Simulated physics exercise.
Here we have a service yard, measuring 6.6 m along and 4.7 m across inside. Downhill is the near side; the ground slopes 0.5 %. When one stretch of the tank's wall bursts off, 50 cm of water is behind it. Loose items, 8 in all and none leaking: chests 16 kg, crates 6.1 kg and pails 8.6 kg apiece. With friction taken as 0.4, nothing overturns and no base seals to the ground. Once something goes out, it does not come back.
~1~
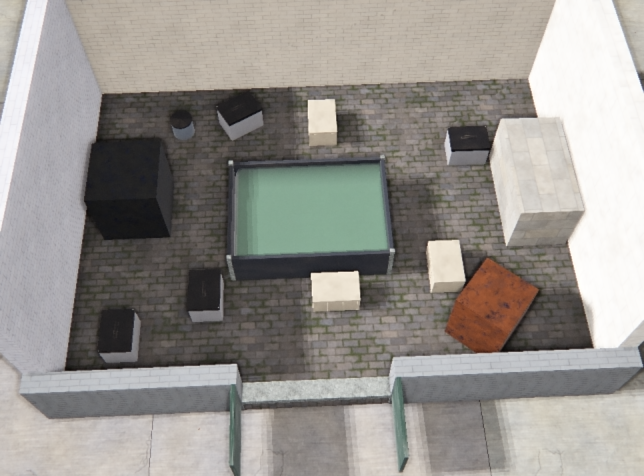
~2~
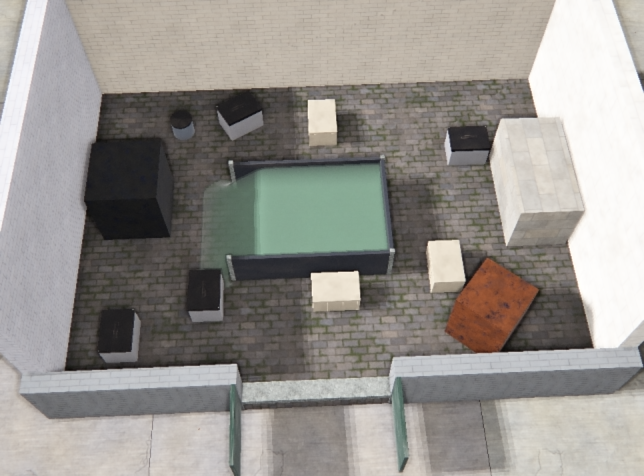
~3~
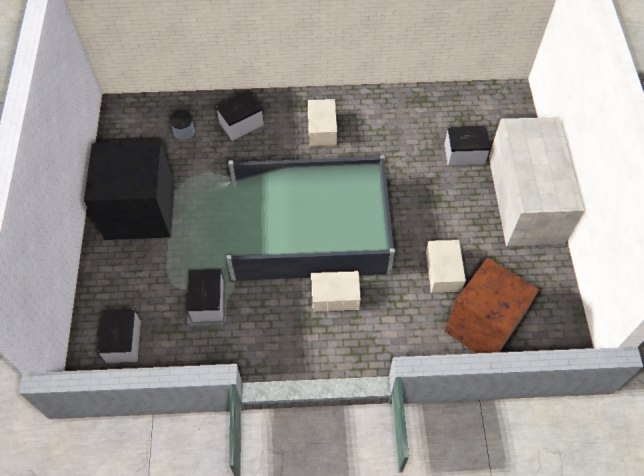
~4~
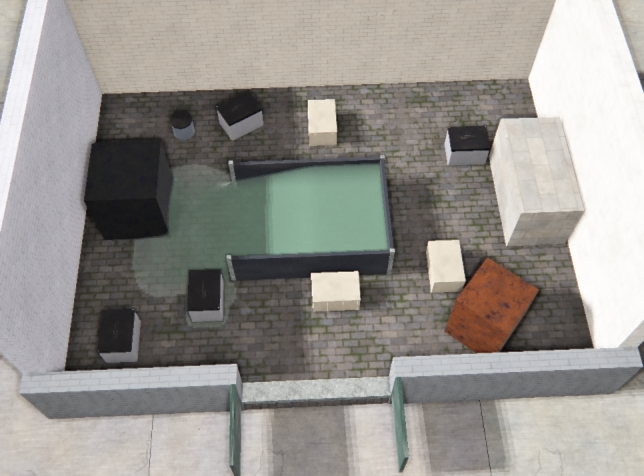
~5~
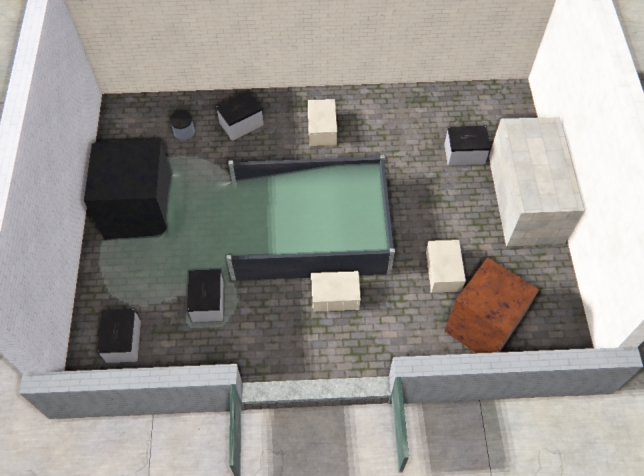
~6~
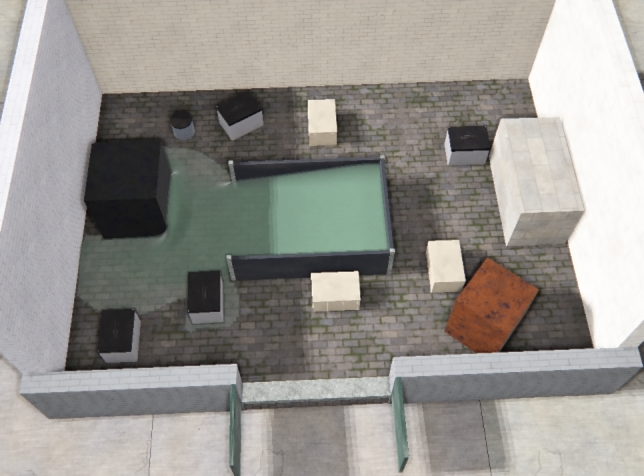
Green water pours out through the open left side of a rectangular tank in a walled, paved yard, spreading leftward in a rounded sheet around a small block and against a large black box, while the surrounding boxes stay still.
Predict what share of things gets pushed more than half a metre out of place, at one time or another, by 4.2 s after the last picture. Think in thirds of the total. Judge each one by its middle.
The share is in the top band.
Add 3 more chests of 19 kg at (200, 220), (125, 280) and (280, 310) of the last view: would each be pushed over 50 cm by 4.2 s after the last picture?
Order as listed: Beyond half a metre / beyond half a metre / inside half a metre.
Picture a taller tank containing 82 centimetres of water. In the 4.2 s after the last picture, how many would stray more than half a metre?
Then 7 of them.
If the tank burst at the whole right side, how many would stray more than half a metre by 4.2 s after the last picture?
3.
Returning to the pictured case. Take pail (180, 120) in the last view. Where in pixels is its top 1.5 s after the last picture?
Estimated pixel: Around (181, 86).
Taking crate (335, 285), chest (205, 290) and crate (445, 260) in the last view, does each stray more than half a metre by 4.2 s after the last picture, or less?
The first is beyond the limit, the second beyond the limit, and the third inside the limit.
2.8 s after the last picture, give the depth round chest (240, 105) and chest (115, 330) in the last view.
Depths: Near 5 cm, then near 11 cm.
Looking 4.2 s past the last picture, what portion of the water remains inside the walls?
Around 98 % of the water.
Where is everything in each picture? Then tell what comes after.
The first frame shows a chest at (204, 289), on the bottom; a chest at (239, 107) rests on the ground; water covers 2.9 m2; 0 of 8 have shifted.
The second frame shows a chest at (204, 289), on the bottom; a chest at (239, 107), on the bottom; 3.6 m2 under water; 0 of 8 have shifted.
The third frame shows a chest at (204, 289) rests on the ground; a chest at (239, 107) rests on the ground; water covers 4.4 m2; 0 of 8 have shifted.
The fourth frame shows a chest at (204, 289), on the bottom; a chest at (239, 107) rests on the ground; 5.0 m2 under water; 0 of 8 have shifted.
The fifth frame shows a chest at (204, 289), on the bottom; a chest at (239, 107) rests on the ground; water covers 5.6 m2; 0 of 8 have shifted.
The sixth frame shows a chest at (204, 291), on the bottom; a chest at (239, 107), on the bottom; water covers 6.3 m2; 0 of 8 have shifted.
Then, 0.4 s after the last picture 0 of 8 are over 50 cm from their spots; 0 afloat.
Then, 1.5 s after the last picture 1 of 8 are over 50 cm from their spots; 1 afloat.
Then, 2.8 s after the last picture 1 of 8 are over 50 cm from their spots; 2 afloat.
Then, 4.2 s after the last picture 5 of 8 are over 50 cm from their spots, and 6 have been at some point; 0 afloat.
